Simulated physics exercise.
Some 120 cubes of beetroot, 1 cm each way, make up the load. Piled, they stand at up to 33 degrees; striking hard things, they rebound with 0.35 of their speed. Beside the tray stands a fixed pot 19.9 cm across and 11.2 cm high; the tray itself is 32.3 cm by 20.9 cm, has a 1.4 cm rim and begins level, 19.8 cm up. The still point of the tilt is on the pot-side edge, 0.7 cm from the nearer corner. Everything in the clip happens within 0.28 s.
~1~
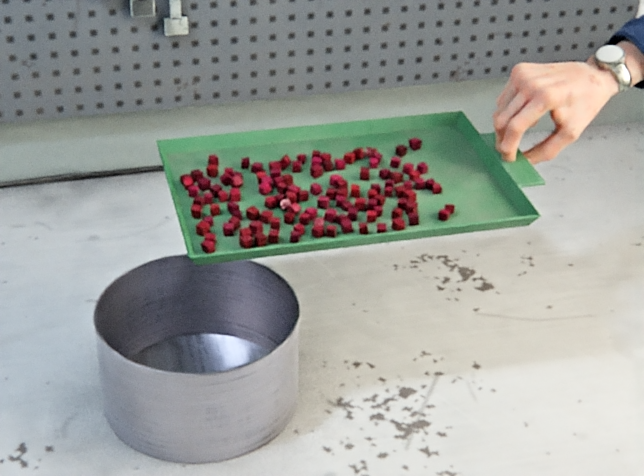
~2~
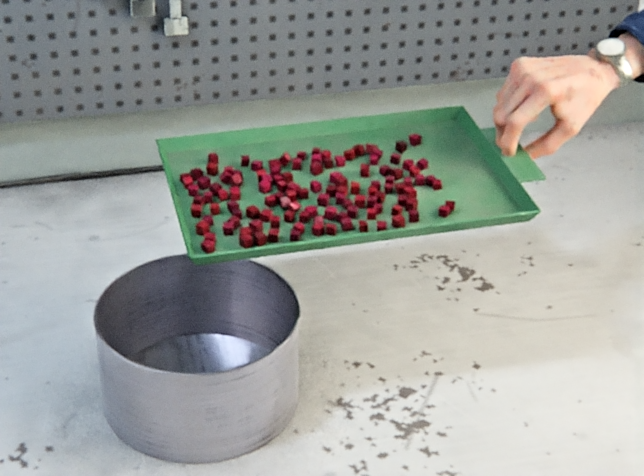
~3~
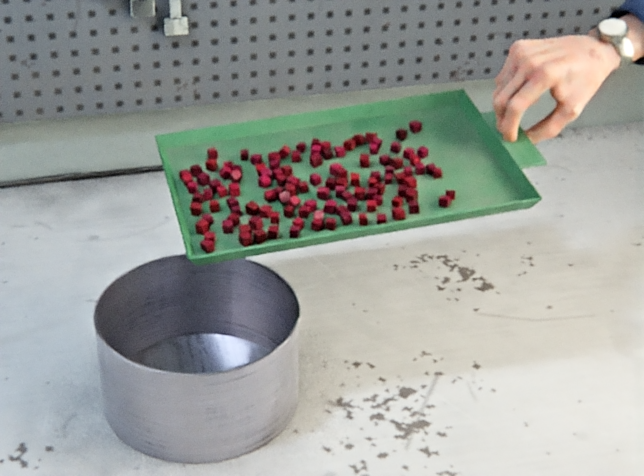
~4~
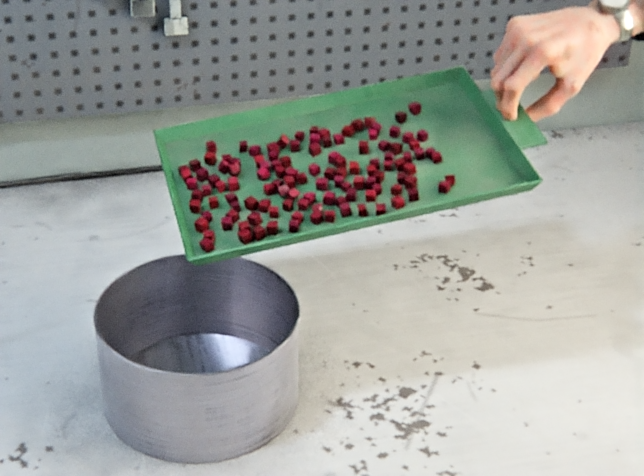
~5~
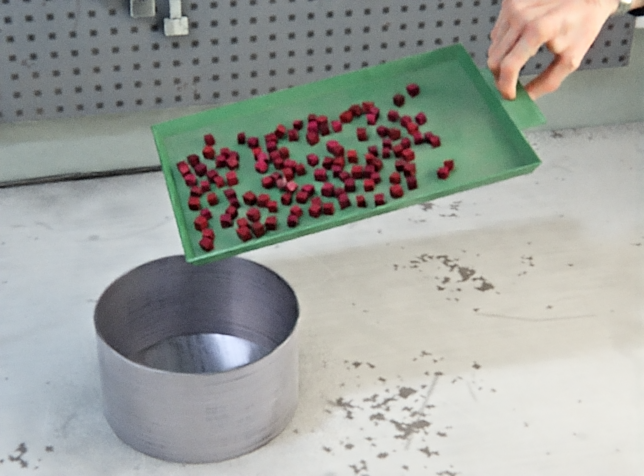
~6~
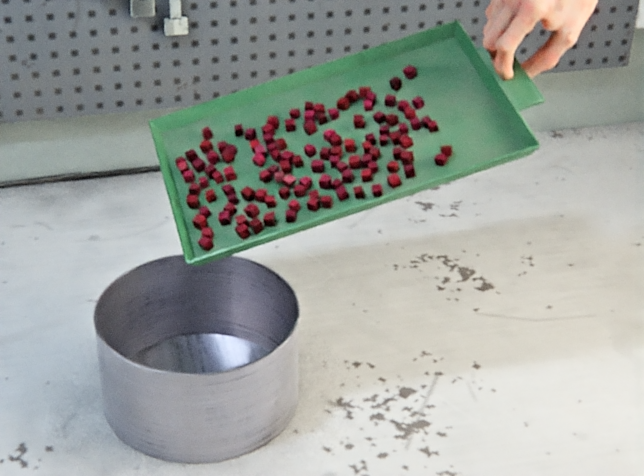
Green tray of small dark red cubes tilting gradually down to the left above a metal pot as a hand raises its right end.
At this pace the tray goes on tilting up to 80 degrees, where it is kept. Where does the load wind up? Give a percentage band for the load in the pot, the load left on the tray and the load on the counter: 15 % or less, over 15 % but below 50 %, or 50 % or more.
Pot: 50 % or more; left on the tray: Up to 15 %; counter: In between.
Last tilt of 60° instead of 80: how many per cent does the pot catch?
You'd end up with some 35 % in the pot.
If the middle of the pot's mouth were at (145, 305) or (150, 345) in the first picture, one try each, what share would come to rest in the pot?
That gives roughly 70 per cent and then 100 per cent.
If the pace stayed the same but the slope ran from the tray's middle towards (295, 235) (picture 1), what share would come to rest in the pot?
Some 45 per cent.
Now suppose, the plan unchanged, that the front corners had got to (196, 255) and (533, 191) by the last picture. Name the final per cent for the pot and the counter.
Pot: 35, counter: 65.
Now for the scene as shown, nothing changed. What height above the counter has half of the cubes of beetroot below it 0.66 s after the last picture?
Around 22 cm up.
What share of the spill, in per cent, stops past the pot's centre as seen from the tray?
Roughly 90 percent of the spill.
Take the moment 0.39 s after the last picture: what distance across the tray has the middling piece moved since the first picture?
Roughly 4 cm.
Then, 0.39 s after the last picture, tilt 47 degrees; the tray holds 100 %, the pot 0 %.
Then, 0.66 s after the last picture, tilt 68 degrees; the tray holds 60 %, the pot 5 %.
Then, 1.03 s after the last picture, tilt 80 degrees; the tray holds 5 %, the pot 50 %.
In the end, pot 60 %, tray 0 %, counter 40 %.
